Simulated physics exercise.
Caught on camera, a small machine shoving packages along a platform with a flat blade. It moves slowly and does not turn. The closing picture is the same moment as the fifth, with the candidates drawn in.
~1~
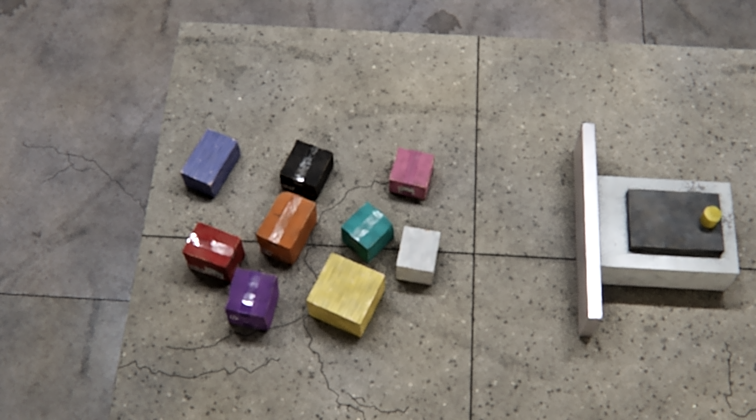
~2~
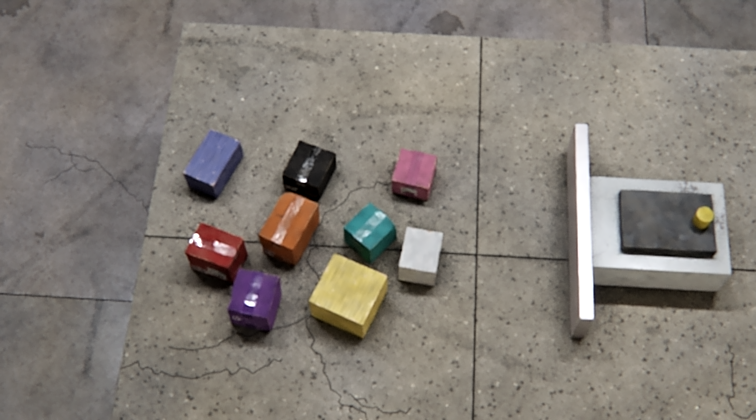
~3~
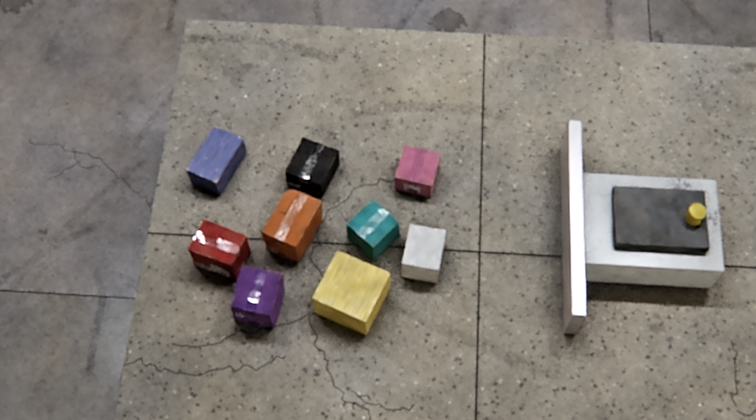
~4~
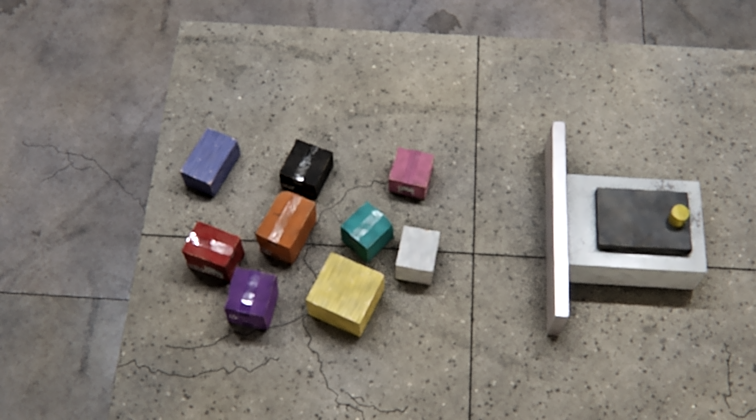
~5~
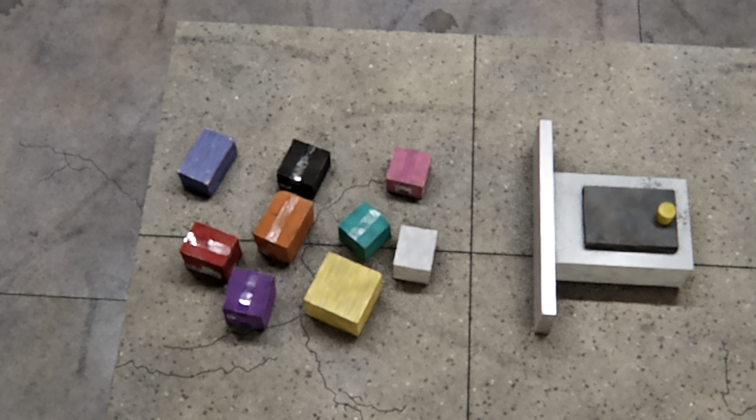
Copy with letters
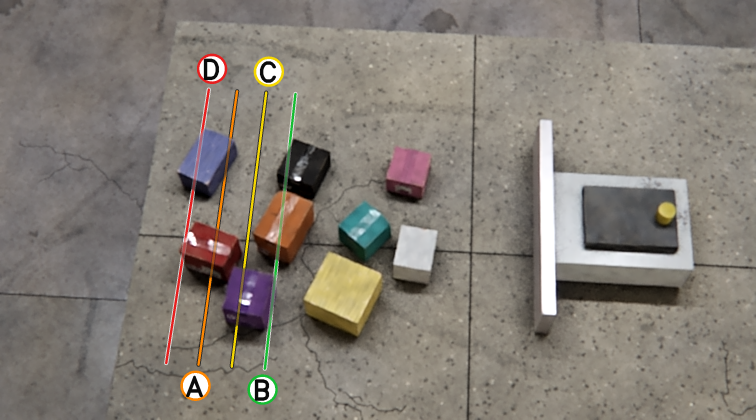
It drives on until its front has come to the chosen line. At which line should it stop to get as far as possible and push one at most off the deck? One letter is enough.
It can go as far as C.
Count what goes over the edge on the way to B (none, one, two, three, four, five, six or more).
By then, none.
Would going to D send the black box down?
By then, yes.
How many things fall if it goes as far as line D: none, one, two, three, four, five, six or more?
In all, five.
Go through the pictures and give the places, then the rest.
Turquoise box (368, 232); blue crate (211, 163); yellow crate (346, 296), in the first picture.
Robot (660, 221); purple box (255, 300), in the second picture.
Robot (652, 218); black box (312, 168), in the third picture.
Robot (636, 219); white crate (418, 255), in the fourth picture.
Robot (623, 217); turquoise box (365, 231); blue crate (208, 163); yellow crate (343, 295), in the fifth picture.
On the marked copy, A at (219, 219); B at (281, 222); C at (250, 221); D at (189, 217).
Taking C. A third of the way, robot (515, 211); blue crate (208, 163); red parcel (211, 253).
Two thirds of the way, robot (407, 205); purple box (241, 298); black box (275, 169).
When it is over, robot (325, 201); blue crate (161, 160); red parcel (146, 255); none fallen.
As for the rest, A drops two; B is within the limit but short; D drops five.
